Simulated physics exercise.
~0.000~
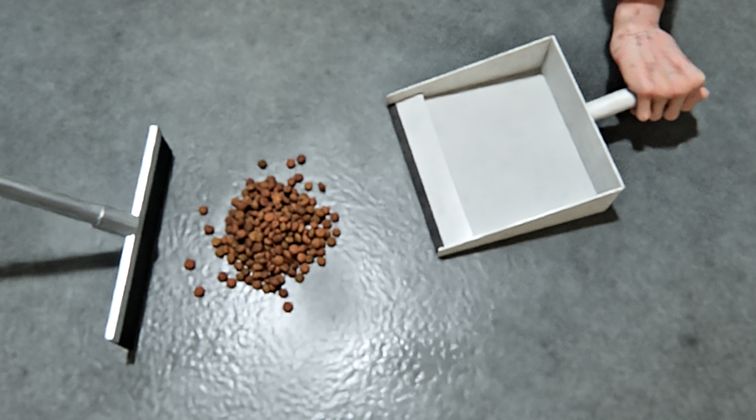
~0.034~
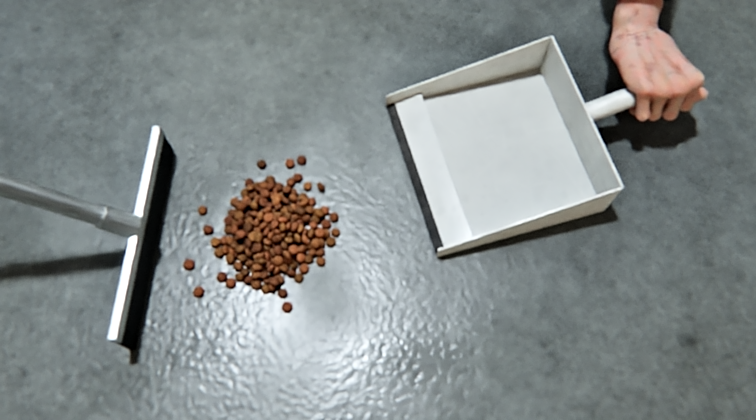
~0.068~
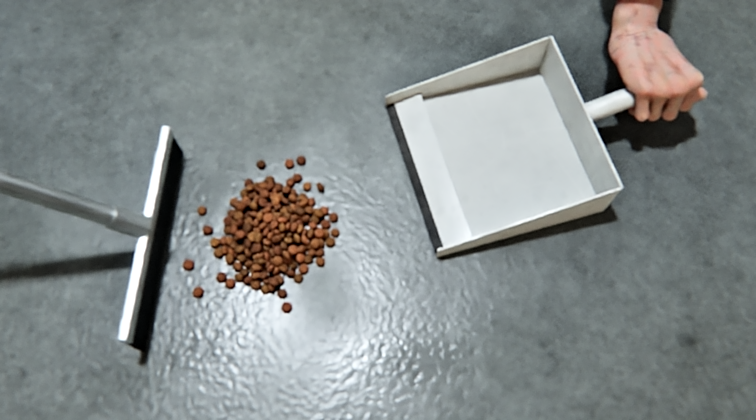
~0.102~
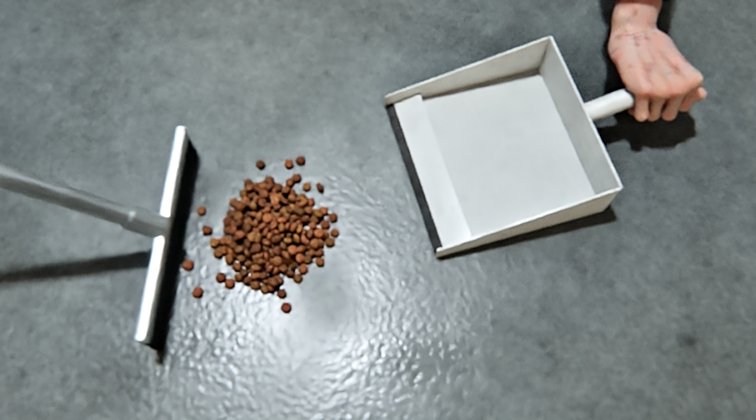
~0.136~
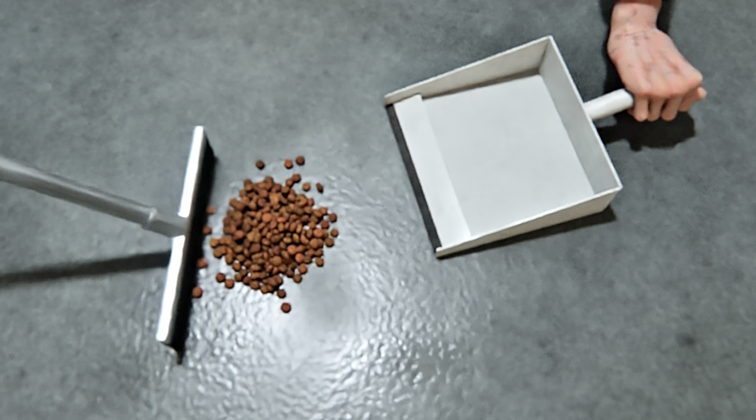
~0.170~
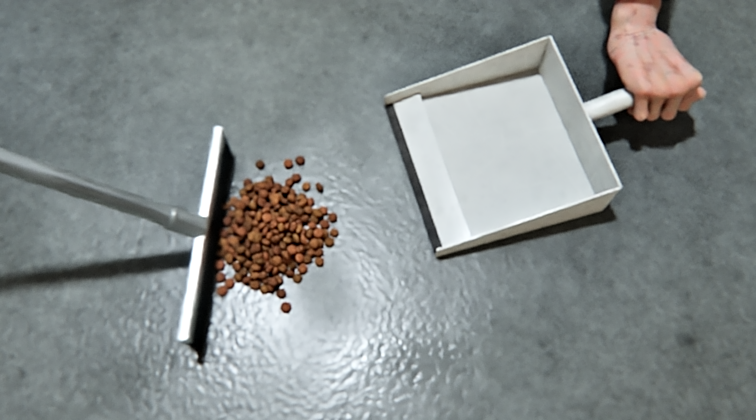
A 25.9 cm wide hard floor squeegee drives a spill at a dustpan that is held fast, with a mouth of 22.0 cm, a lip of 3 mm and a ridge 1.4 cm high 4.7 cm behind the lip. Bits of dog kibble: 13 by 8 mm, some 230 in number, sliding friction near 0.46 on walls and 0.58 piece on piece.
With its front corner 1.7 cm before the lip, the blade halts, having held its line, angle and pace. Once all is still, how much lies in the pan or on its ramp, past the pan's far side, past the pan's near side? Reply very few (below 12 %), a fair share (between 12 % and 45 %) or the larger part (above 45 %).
Pan - a fair share; far side - very few; near side - a fair share.
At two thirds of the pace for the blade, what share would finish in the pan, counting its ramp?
In that case roughly 15 percent.
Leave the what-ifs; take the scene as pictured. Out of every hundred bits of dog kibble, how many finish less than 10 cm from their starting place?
Around 0 per cent, give or take.
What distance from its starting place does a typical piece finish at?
That distance is close to 18 cm.
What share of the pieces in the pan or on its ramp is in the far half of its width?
Estimate: Close to 20 %.
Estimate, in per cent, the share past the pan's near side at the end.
Estimated share: 30 per cent.
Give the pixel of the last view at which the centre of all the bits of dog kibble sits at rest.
(414, 239) or so.
Then, at 0.33 s, middle of the blade 15 cm from the lip; 0 % over the lip, far side 0 %, near side 10 %.
Then, at 0.44 s, middle of the blade 8 cm from the lip; 0 % over the lip, far side 0 %, near side 25 %.
After 0.67 s, middle of the blade 6 cm from the lip; 20 % over the lip, far side 0 %, near side 35 %.
In the end, at 1.1 s, pan 20 %, far side 0 %, near side 30 %, in front of the lip or behind the blade 50 %.
